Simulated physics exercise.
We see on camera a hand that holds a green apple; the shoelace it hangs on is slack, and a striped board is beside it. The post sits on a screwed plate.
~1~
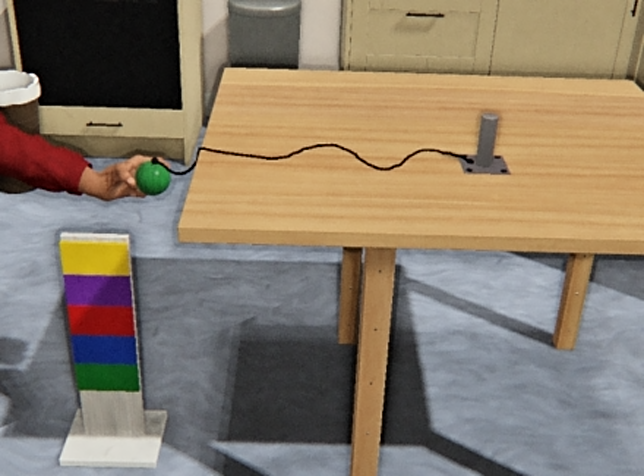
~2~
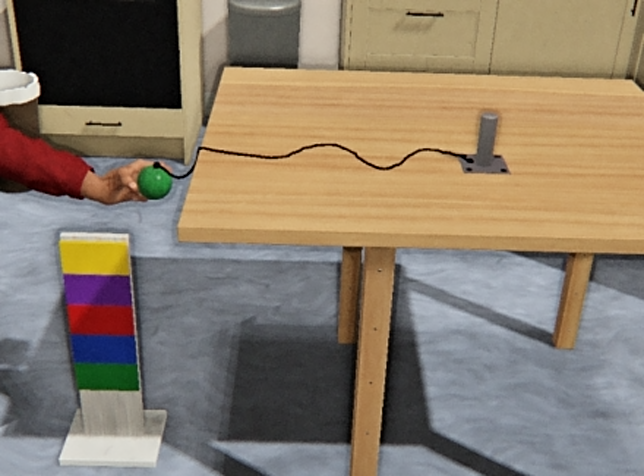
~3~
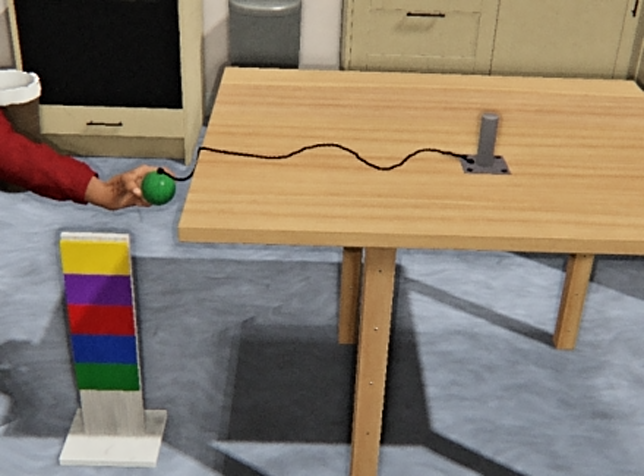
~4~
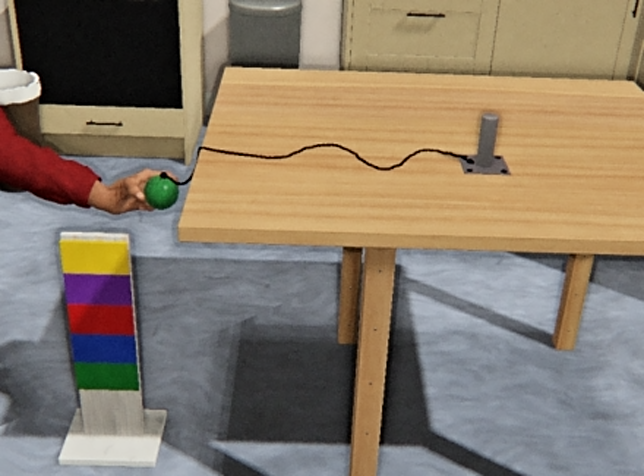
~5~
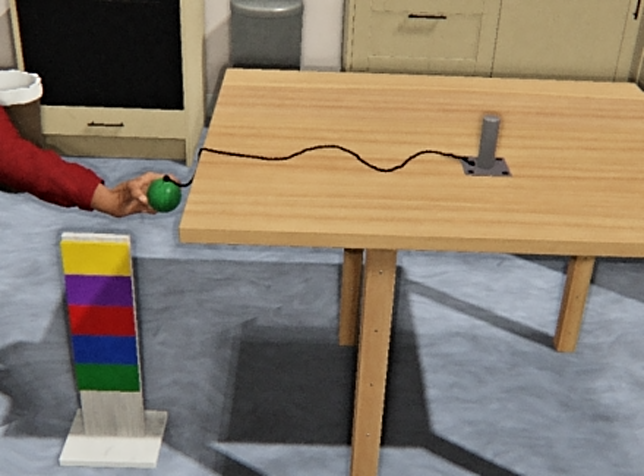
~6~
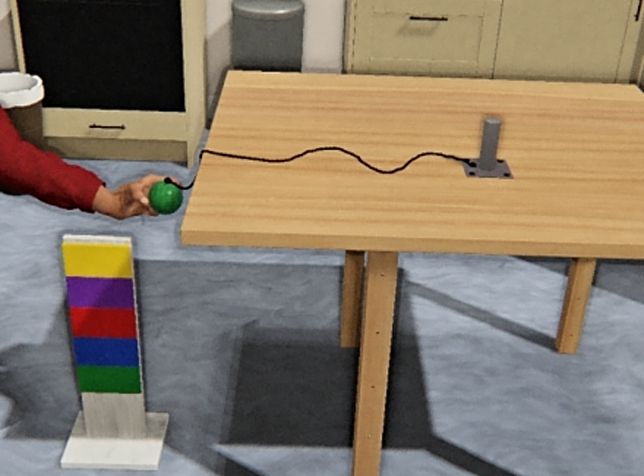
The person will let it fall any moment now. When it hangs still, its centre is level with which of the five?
With purple.
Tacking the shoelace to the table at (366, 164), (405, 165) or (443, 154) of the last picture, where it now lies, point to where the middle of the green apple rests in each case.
(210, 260), (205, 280) and (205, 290).
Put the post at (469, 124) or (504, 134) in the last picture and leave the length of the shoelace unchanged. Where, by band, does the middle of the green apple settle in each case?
One after the other, purple; yellow.
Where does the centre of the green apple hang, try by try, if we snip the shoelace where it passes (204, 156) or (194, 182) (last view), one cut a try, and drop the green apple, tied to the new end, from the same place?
Roughly (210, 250), then roughly (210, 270).
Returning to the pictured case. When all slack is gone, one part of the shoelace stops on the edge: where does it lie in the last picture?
You'll find it close to (286, 161).
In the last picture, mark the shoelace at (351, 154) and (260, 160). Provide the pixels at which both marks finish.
Around (288, 156), then around (202, 177).
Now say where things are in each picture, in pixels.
The first frame shows green apple (153, 178); yellow (95, 260); purple (98, 291); red (101, 322); blue (104, 351); green (107, 379).
The second frame shows green apple (154, 183); shoelace through (443, 153) (394, 166) (343, 148) (288, 156) (214, 151).
The third frame shows green apple (158, 188).
The fourth frame shows green apple (161, 192); shoelace through (444, 153) (394, 167) (343, 148) (289, 156) (214, 151).
The fifth frame shows green apple (164, 195).
The sixth frame shows green apple (166, 197); shoelace through (446, 157) (397, 170) (346, 152) (291, 159) (217, 154).
Early on, apple near (173, 294); level with purple.
Midway, apple near (237, 300); level with purple.
Near the end, apple near (199, 300); level with purple.
Finally, apple near (203, 300); level with purple. Its centre hangs level with the purple band.
